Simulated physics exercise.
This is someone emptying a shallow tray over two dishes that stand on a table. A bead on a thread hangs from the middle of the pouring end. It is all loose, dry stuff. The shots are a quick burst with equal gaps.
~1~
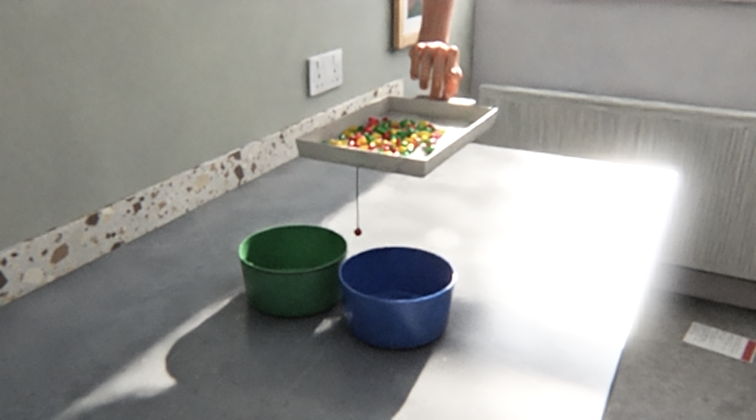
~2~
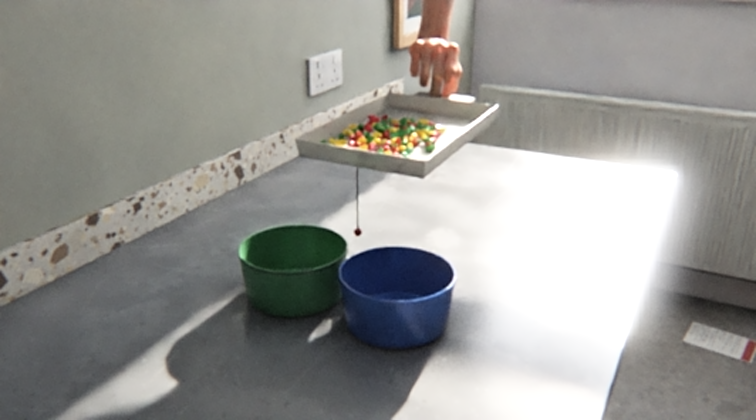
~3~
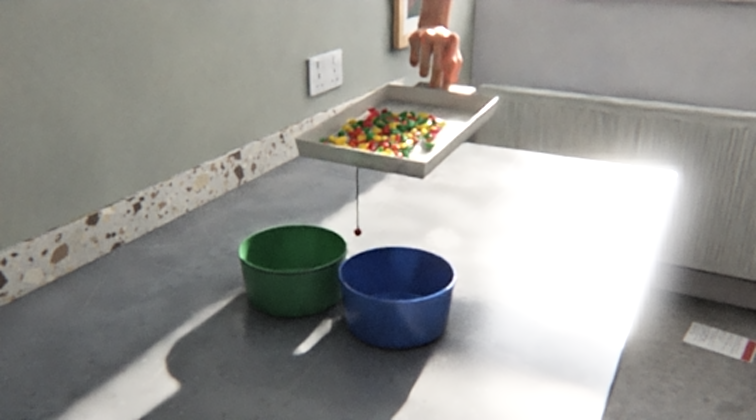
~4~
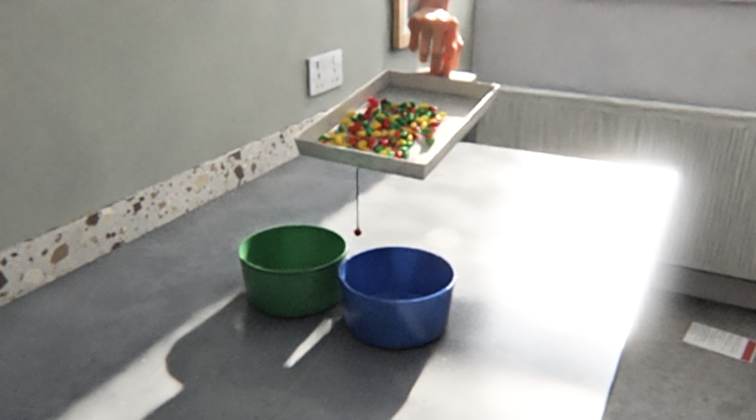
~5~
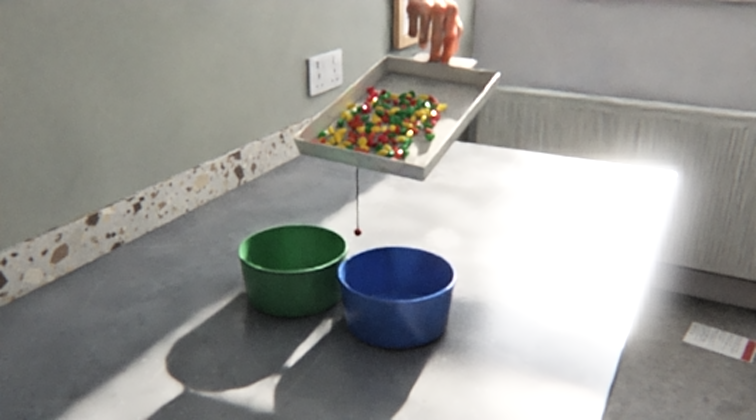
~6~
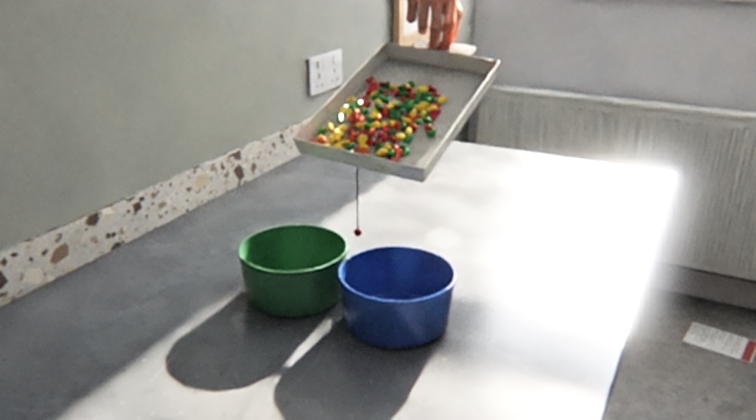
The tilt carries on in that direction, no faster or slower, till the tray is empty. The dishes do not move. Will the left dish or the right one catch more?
The right-hand dish gets more.
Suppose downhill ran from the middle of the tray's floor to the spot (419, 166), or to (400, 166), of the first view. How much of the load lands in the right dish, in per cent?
About 90 and 80 per cent.
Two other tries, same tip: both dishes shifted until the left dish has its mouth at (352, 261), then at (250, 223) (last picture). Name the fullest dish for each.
At the first place left, at the second the right dish.
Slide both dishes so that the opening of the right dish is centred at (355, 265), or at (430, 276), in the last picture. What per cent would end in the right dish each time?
First some 80, then 60 per cent.
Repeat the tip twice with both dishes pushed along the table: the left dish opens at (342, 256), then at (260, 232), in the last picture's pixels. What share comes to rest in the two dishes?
The first gives 90 %, the second 70 %.
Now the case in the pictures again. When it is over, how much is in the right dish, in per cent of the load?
Near 70 %.
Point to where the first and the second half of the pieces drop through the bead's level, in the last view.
At about (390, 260), then at (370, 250).
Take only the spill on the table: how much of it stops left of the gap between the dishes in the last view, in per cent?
Near 80 %.
Just after the last frame, tray tipped steeply; every one on the tray.
A moment on, tray tipped past a quarter turn; the larger part on the tray; about a tenth in the right dish; just a few in the left dish; about a tenth in the air.
Further on, tray tipped past a quarter turn; the larger part in the right dish; roughly a quarter in the left dish; about a tenth outside both.
When it is over, tray tipped past a quarter turn; the larger part in the right dish; roughly a quarter in the left dish; about a tenth outside both.
